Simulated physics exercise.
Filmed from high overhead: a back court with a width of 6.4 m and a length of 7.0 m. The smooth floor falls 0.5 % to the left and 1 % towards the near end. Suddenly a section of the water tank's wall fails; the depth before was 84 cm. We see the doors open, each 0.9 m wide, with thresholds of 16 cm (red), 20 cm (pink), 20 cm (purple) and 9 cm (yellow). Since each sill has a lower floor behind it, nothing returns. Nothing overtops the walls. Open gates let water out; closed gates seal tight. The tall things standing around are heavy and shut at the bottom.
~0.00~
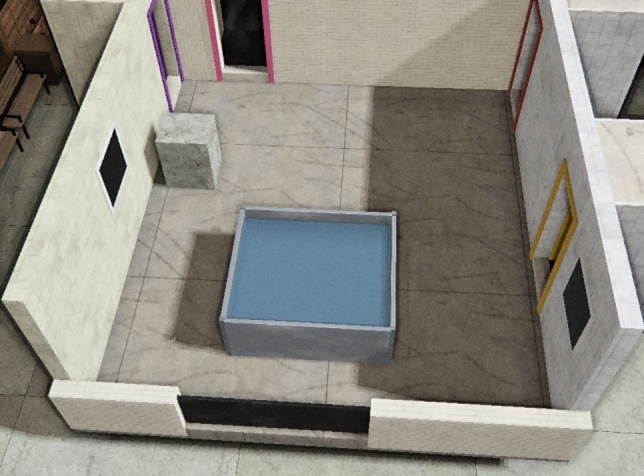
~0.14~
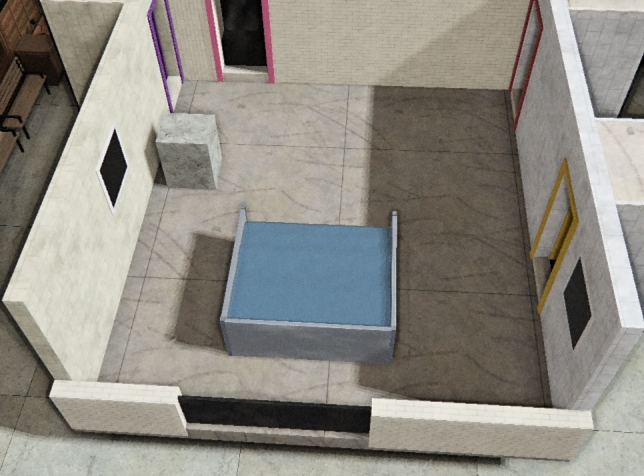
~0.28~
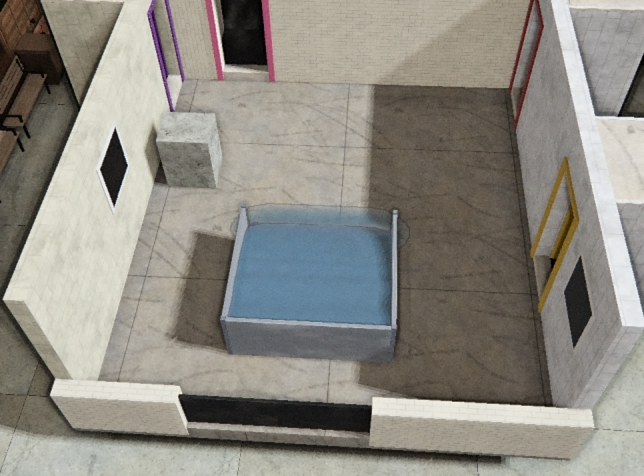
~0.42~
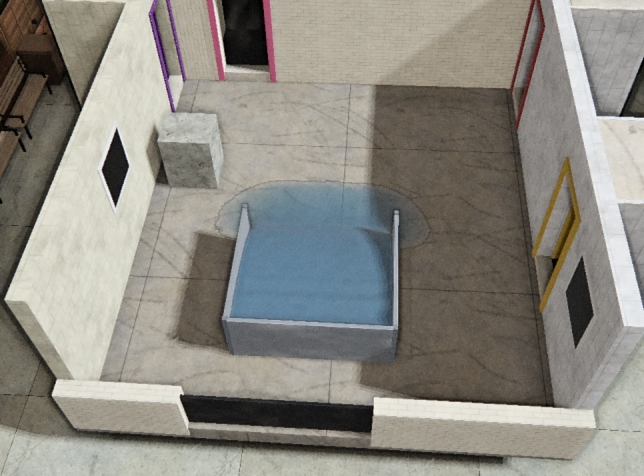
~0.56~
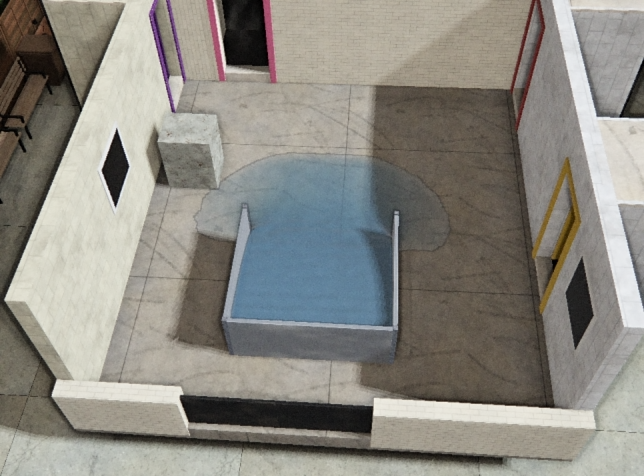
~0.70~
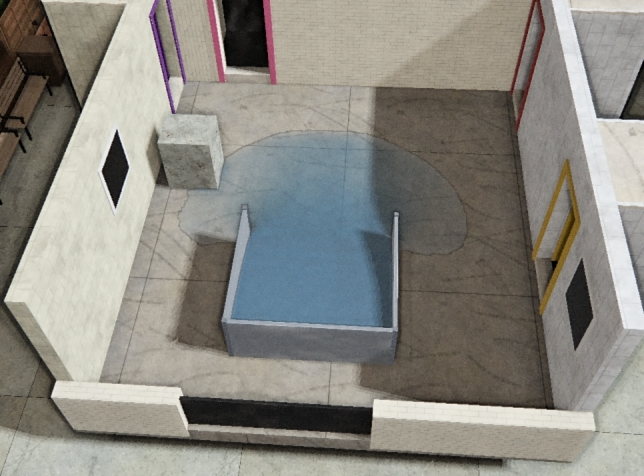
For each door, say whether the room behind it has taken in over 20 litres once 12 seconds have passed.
As I see it, at the red door the limit will be outstripped. At the pink door the limit will be outstripped. At the purple door the limit will be outstripped. At the yellow door the limit will not be outstripped.
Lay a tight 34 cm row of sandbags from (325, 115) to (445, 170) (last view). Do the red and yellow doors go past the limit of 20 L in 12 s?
Well, the red one ends up within bounds and the yellow one ends up within bounds.
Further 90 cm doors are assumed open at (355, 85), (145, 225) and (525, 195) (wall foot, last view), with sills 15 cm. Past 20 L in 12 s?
The first one exceeds it, the second one doesn't reach it, and the third one doesn't reach it.
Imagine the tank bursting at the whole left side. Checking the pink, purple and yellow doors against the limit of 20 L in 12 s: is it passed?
Then: Pink short of it, purple short of it, yellow short of it.
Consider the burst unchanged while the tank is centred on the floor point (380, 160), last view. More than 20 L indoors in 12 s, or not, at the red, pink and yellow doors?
Lab note: Red door limit exceeded; pink door limit not exceeded; yellow door limit not exceeded.
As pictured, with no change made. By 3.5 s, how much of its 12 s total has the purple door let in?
I'd put it at about 70 per cent by that point.
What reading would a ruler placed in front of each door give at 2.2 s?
You'd get red at 20 cm, pink at 36 cm, purple at 22 cm, and yellow at 0 cm.
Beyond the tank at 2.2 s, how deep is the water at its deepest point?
Up to near 43 cm.
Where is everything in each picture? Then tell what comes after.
The first picture shows still water, 84 cm deep, in the water tank at (313, 268).
In the second picture, the front is at a hidden place, 1.2 m from the gap on the water tank's far side; 0.6 m2 of floor is under water; 84 cm left at the back of the water tank.
In the third picture, water pours out on the water tank's far side and has run 1.5 m, to a hidden place; typically 14 cm deep outside, 84 cm at the water tank's back.
In the fourth picture, the front is at (226, 211), 1.8 m from the gap on the water tank's far side; 3.9 m2 of floor is under water; 78 cm left at the back of the water tank.
In the fifth picture, the front is at (216, 189), 2.2 m from the gap on the water tank's far side; 6.7 m2 of floor is under water; 71 cm left at the back of the water tank.
In the sixth picture, the front is at (290, 135), 2.7 m from the gap on the water tank's far side; 9.2 m2 of floor is under water; 72 cm left at the back of the water tank.
After 1.4 s water covers 50 % of the floor and is deepest (42 cm) near (330, 88); red door not reached, pink door 22 cm at the sill, 0 L in, purple door not reached, yellow door not reached.
After 2.2 s water covers 55 % of the floor and is deepest (43 cm) near (185, 84); red door 20 cm at the sill, 0 L in, pink door 36 cm at the sill, 21 L in, purple door 22 cm at the sill, 2 L in, yellow door not reached.
After 3.5 s water covers 60 % of the floor and is deepest (34 cm) near (180, 102); red door 30 cm at the sill, 102 L in, pink door 22 cm at the sill, 72 L in, purple door 33 cm at the sill, 92 L in, yellow door not reached.
After 7.0 s water covers 95 % of the floor and is deepest (20 cm) near (444, 428); red door 7 cm at the sill, 151 L in, pink door 9 cm at the sill, 77 L in, purple door 12 cm at the sill, 135 L in, yellow door 5 cm at the sill, 0 L in.
After 12.0 s water covers 100 % of the floor and is deepest (18 cm) near (207, 414); red door 3 cm at the sill, 151 L in, pink door 4 cm at the sill, 77 L in, purple door 5 cm at the sill, 135 L in, yellow door 7 cm at the sill, 0 L in.
